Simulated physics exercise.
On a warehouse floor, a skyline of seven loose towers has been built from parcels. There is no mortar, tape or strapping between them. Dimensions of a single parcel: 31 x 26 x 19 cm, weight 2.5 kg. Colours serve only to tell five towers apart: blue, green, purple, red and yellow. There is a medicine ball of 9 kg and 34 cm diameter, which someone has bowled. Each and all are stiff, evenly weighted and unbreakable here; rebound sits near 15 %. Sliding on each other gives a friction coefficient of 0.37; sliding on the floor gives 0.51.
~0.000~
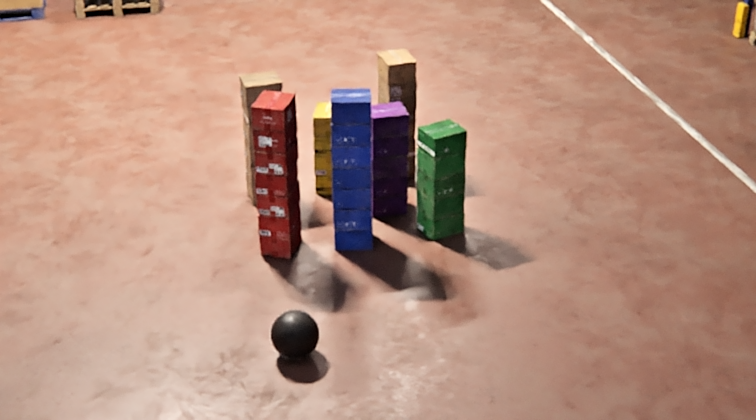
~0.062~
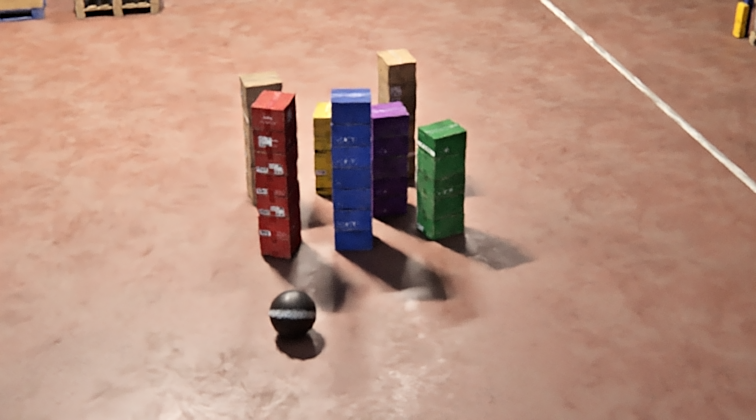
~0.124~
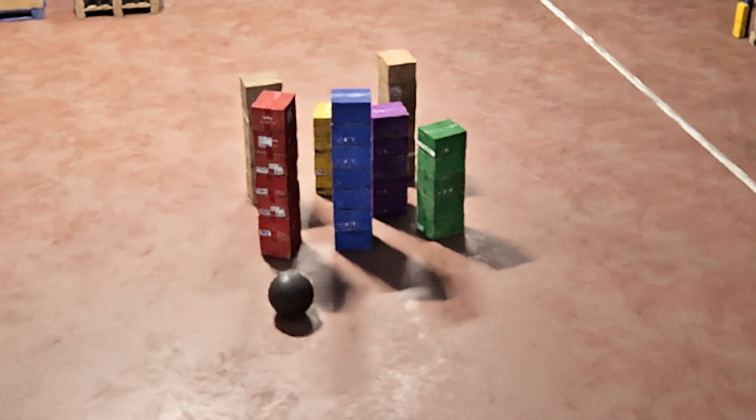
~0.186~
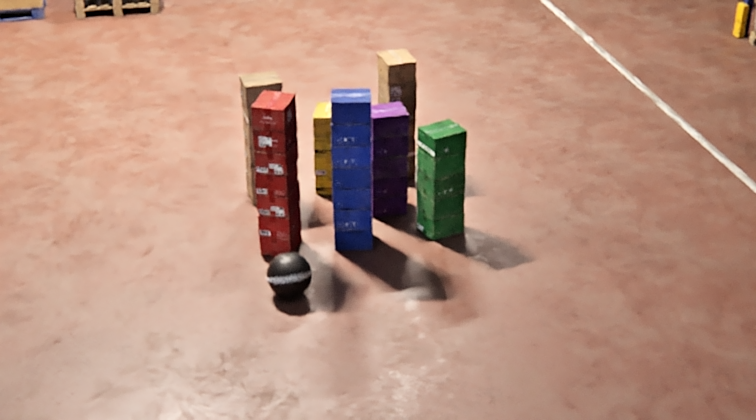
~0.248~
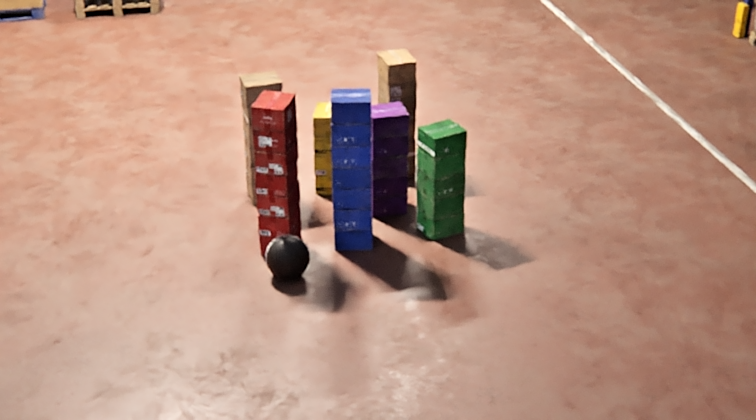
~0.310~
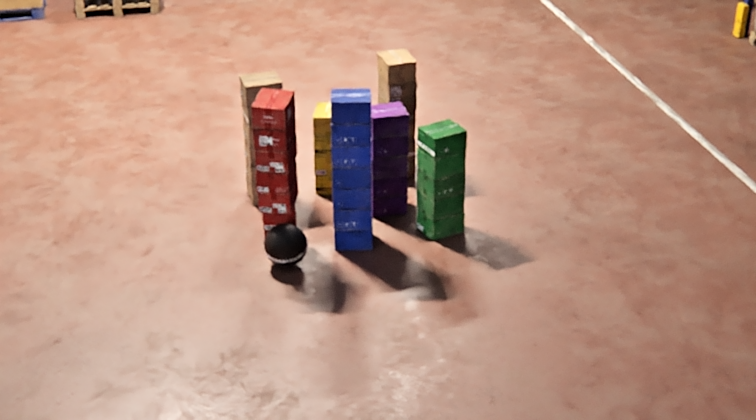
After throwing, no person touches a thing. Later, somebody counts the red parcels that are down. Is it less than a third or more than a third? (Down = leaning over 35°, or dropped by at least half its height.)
Tally: A third surpassed.
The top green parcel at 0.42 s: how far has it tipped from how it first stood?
Something like 0°, give or take.
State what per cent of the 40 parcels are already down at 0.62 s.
10 per cent.
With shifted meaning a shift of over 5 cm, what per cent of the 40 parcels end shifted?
The shifted ones make up 25 per cent.
By 0.42 s, ball still moving; none of the 7 red parcels down (0 of 40 in all colours); top red parcel tilted 11°.
By 0.62 s, ball still moving; 5 of the 7 red parcels down (5 of 40 in all colours); top red parcel tilted 41°, 17 cm lower.
By 0.90 s, ball still moving; 5 of the 7 red parcels down (5 of 40 in all colours); top red parcel on its side.
When it is over (2.8 s), ball rolling away; 5 of the 7 red parcels down (5 of 40 in all colours); top red parcel on its side; top green parcel unmoved. That is 71 per cent. In pixels of the last frame, middles, top red parcel near (316, 282), top green parcel near (442, 139).
